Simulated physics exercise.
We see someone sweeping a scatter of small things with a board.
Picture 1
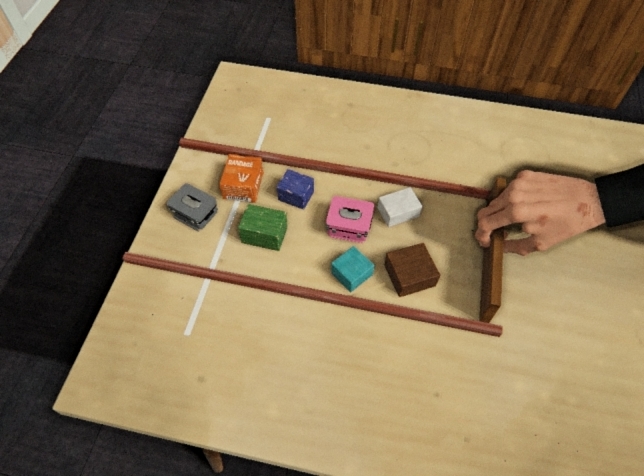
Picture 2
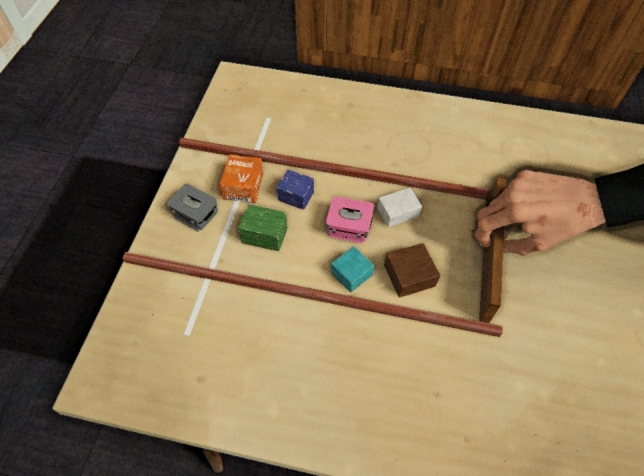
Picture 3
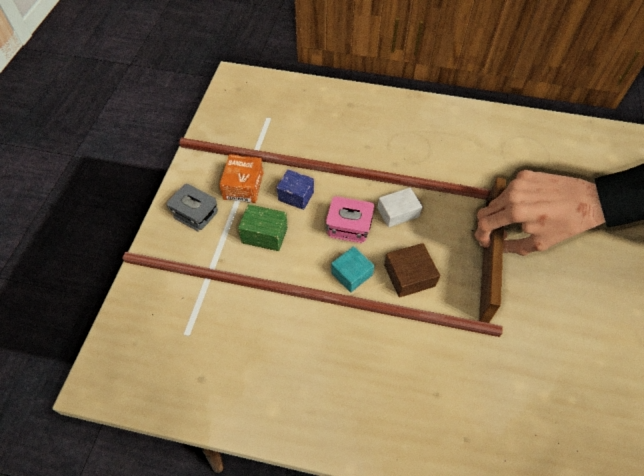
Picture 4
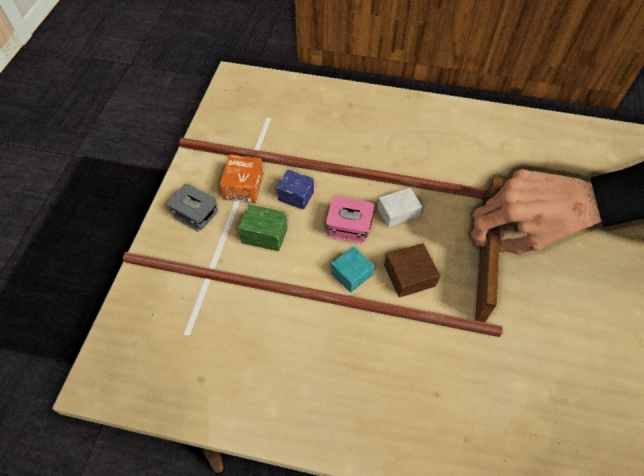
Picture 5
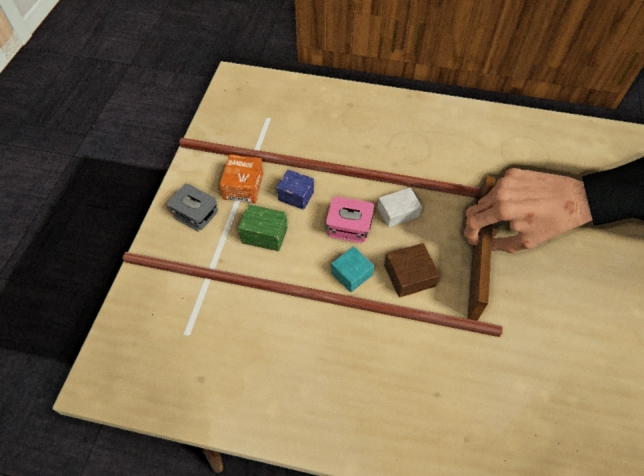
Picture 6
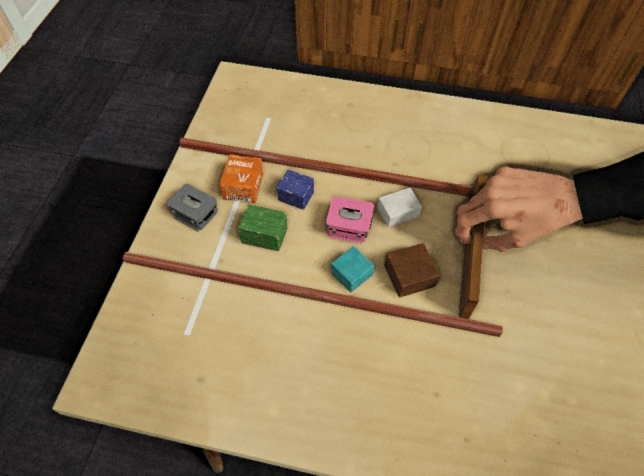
A hand held a wooden board upright between two rails on a table, then slid it slightly left toward a scatter of small coloured blocks and boxes, which stayed where they were.
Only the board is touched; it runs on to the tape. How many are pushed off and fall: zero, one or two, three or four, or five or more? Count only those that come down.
The number that fall off is one or two.
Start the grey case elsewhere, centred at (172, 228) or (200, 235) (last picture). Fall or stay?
In turn it goes over; is lost.
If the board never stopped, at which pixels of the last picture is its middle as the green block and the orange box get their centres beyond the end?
Near (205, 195) and (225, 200).
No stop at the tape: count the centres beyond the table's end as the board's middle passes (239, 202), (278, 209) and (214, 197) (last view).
The counts: 1, 0 and 2.
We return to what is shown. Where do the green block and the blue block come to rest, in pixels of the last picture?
First (170, 210), then (201, 159).
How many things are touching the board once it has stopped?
In contact: 3.
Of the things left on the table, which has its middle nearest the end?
The orange box ends nearest.
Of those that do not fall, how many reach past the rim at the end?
1 of them.
Soon after, none off yet; grey case at rest near (194, 208); orange box at rest near (242, 179); green block at rest near (264, 228).
In the end, the number that fall off is one or two; gone, grey case.
